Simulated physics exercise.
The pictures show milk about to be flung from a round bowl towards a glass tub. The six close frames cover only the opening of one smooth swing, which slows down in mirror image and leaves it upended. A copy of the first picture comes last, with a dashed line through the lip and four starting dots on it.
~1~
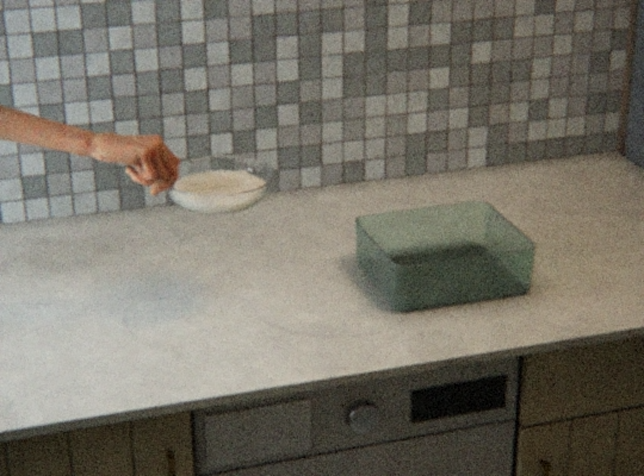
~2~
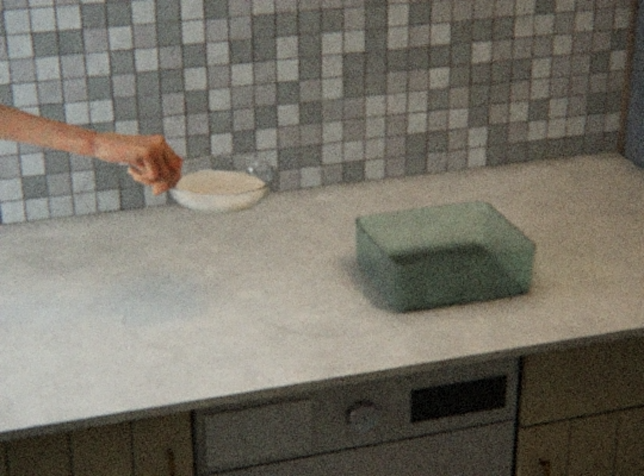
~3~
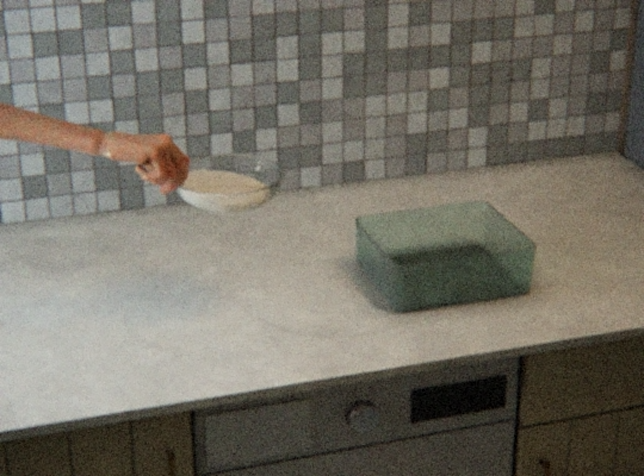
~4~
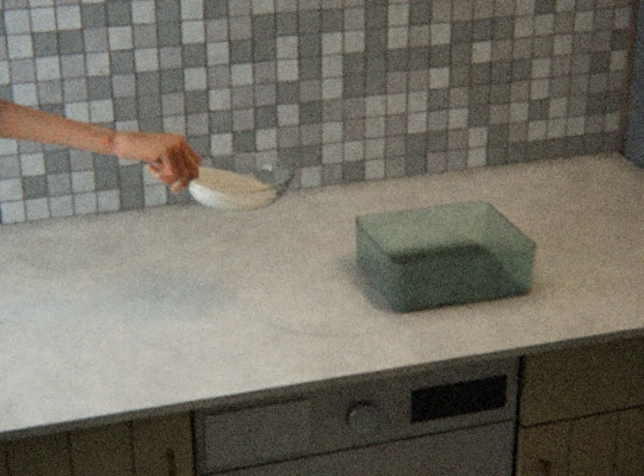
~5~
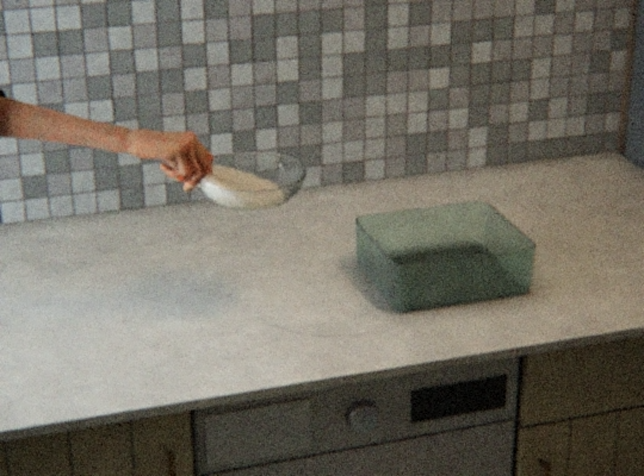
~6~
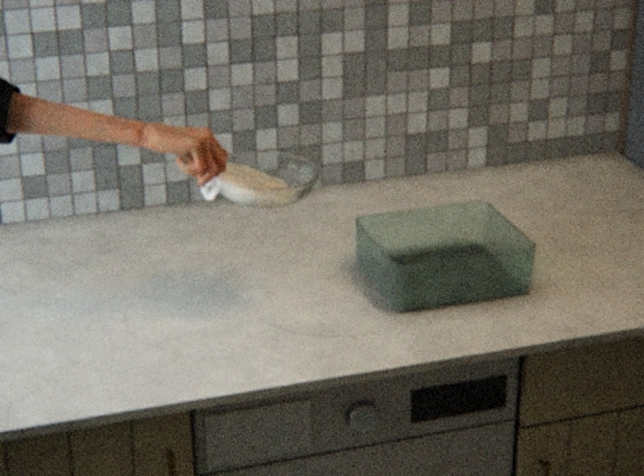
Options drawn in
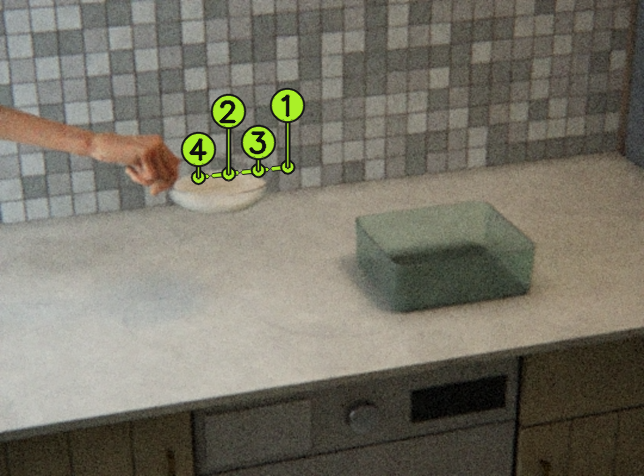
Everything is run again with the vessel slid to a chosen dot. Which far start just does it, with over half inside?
1.
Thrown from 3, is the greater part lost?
Yes, that goes wrong.
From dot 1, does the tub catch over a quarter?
Yes, it does.
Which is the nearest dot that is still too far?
It is 3.
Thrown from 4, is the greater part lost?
Yes, it does.
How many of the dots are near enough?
One.
On the marked copy, 1 at (287, 167); 2 at (228, 173); 3 at (258, 170); 4 at (198, 177).
For dot 1, about 67 % lands in the tub, 25 % falls short and 9 % goes beside or beyond.
For dot 2, about 2 % lands in the tub, 96 % falls short.
For dot 3, about 28 % lands in the tub, 68 % falls short and 4 % goes beside or beyond.
For dot 4, about 0 % lands in the tub, 99 % falls short.
